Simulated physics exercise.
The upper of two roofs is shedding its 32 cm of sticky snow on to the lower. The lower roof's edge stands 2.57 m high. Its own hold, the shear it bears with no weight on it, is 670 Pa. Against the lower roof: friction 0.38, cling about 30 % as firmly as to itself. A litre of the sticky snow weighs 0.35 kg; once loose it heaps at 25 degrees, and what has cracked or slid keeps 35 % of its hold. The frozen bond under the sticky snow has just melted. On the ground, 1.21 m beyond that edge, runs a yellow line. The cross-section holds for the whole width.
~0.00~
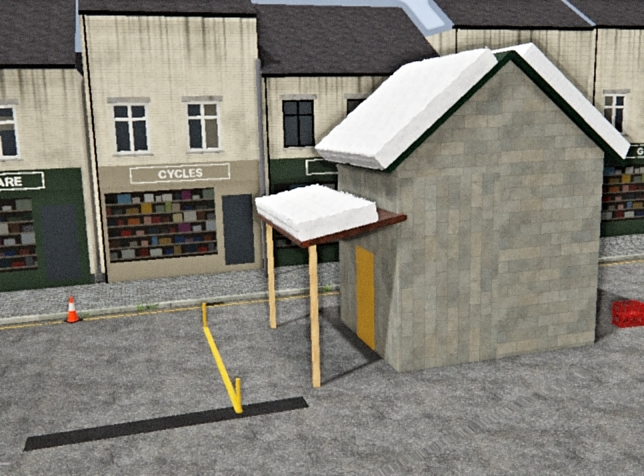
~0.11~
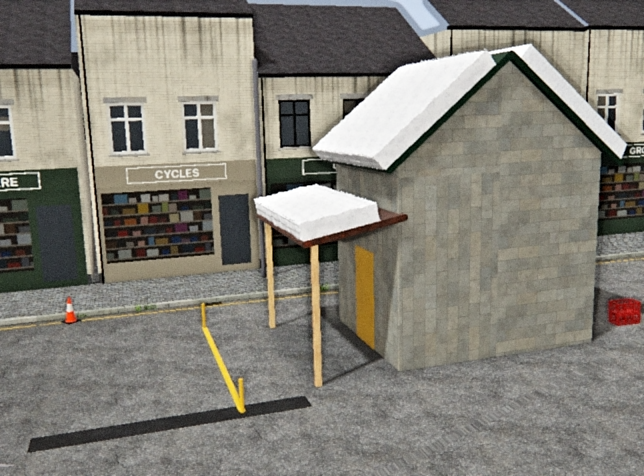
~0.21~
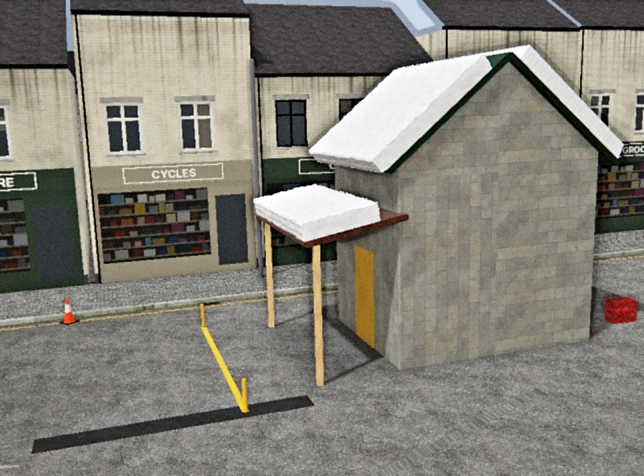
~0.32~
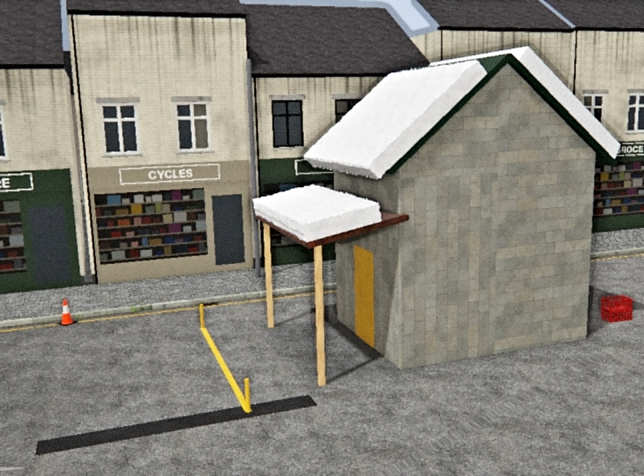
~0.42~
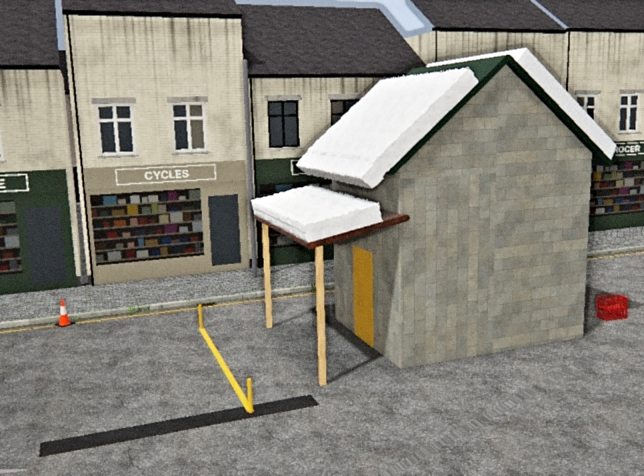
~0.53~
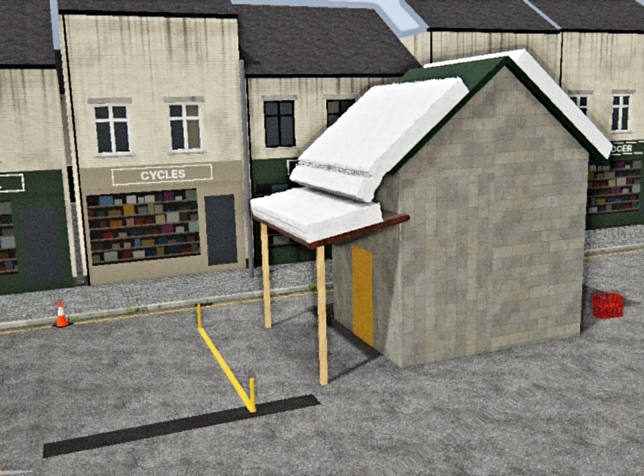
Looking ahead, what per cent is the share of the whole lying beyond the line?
About 46 %.
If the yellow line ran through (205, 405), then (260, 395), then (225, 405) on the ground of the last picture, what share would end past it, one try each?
In that order: 30 %, 55 %, 40 %.
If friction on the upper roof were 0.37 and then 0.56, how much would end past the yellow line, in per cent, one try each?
In turn about 30 %, 12 %.
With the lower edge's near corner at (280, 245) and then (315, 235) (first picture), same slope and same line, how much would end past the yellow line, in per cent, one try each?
In that order: 35 %, 55 %.
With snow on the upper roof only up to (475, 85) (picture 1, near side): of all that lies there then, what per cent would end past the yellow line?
In that case some 30 per cent.
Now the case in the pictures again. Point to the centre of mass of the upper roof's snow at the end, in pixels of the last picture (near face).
At about (236, 349).
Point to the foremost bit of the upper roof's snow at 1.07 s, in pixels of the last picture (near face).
Around (291, 223).
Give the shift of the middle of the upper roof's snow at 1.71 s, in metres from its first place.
Some 4.0 m.
By 1.07 s, none is below the lower edge and 0 % is past the line.
By 1.71 s, 47 % is below the lower edge and 21 % is past the line.
By 2.36 s, 67 % is below the lower edge and 46 % is past the line.
By 3.00 s, 68 % is below the lower edge and 46 % is past the line.
By 3.40 s, at the end, 68 % is below the lower edge and 46 % is past the line.
